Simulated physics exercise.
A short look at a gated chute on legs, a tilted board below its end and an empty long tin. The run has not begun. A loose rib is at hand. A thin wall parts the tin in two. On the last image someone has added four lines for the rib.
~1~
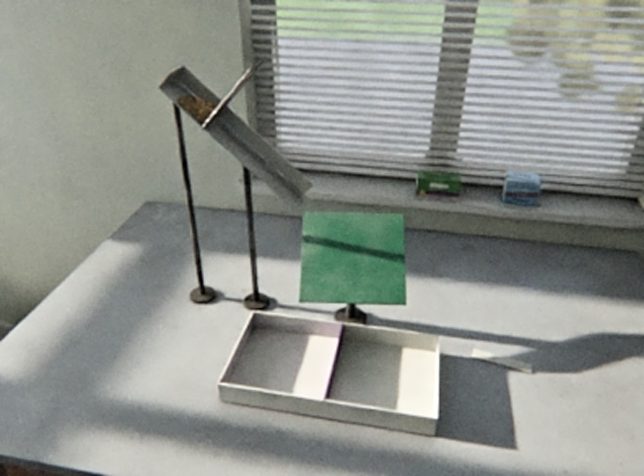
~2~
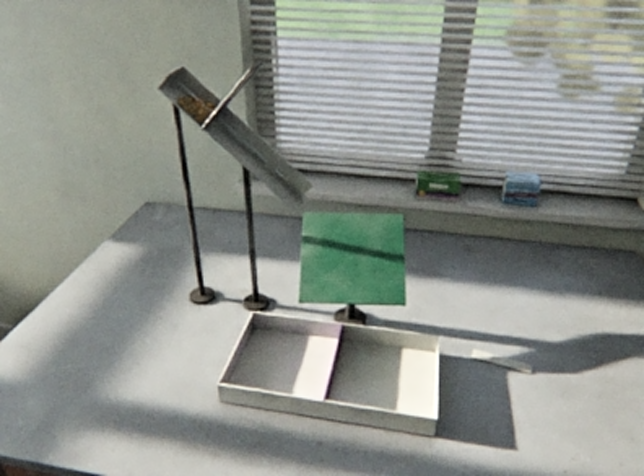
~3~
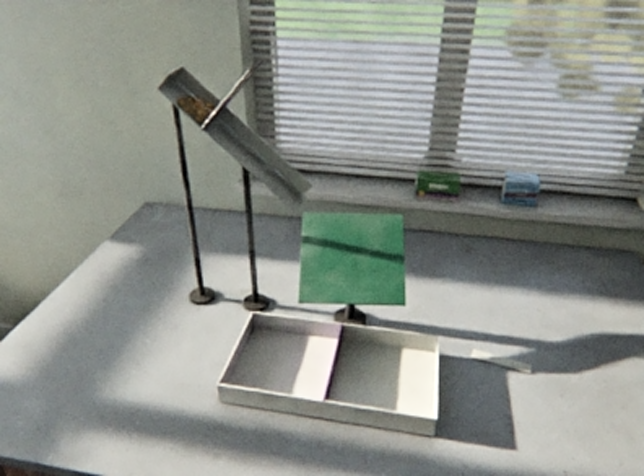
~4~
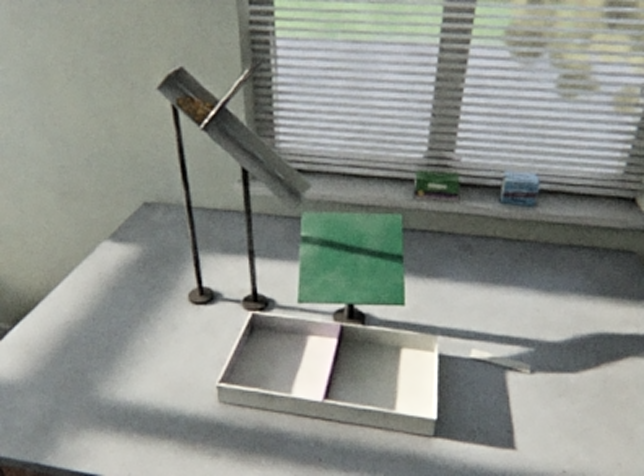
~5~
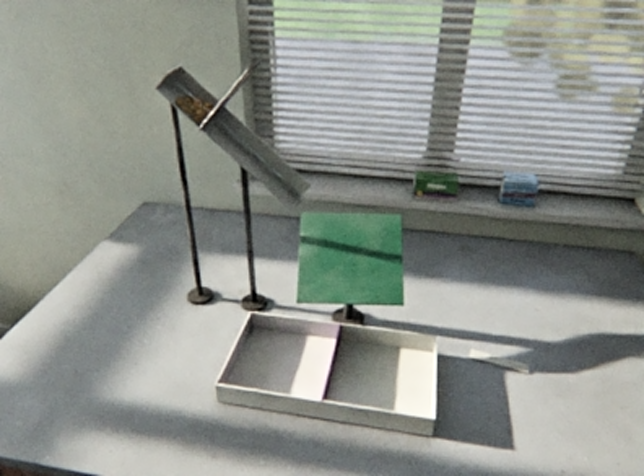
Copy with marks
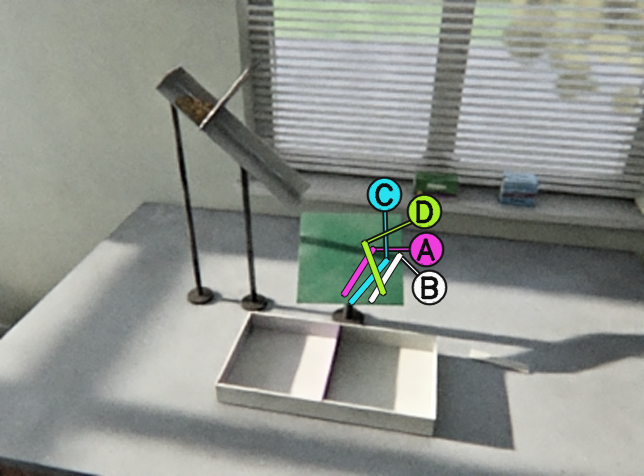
A gray table by a window with blinds held a sloping chute on thin legs, a tilted green board and an empty, pale two-part tray, and nothing visibly moved the whole time.
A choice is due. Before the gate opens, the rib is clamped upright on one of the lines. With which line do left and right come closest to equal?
The best line is C.
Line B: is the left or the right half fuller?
The right half.
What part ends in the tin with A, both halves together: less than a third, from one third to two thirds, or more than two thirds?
More than two thirds.
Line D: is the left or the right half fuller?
More lands on the right.
On the marked copy, line A from (372, 249) to (344, 293); line B from (399, 255) to (371, 300); line C from (386, 260) to (351, 301); line D from (364, 243) to (383, 292).
With A, of what is caught, almost all in the left half, about a tenth in the right.
With B, of what is caught, just a few in the left half, almost all in the right.
With C, of what is caught, roughly half in the left half, roughly half in the right.
With D, of what is caught, just a few in the left half, almost all in the right.
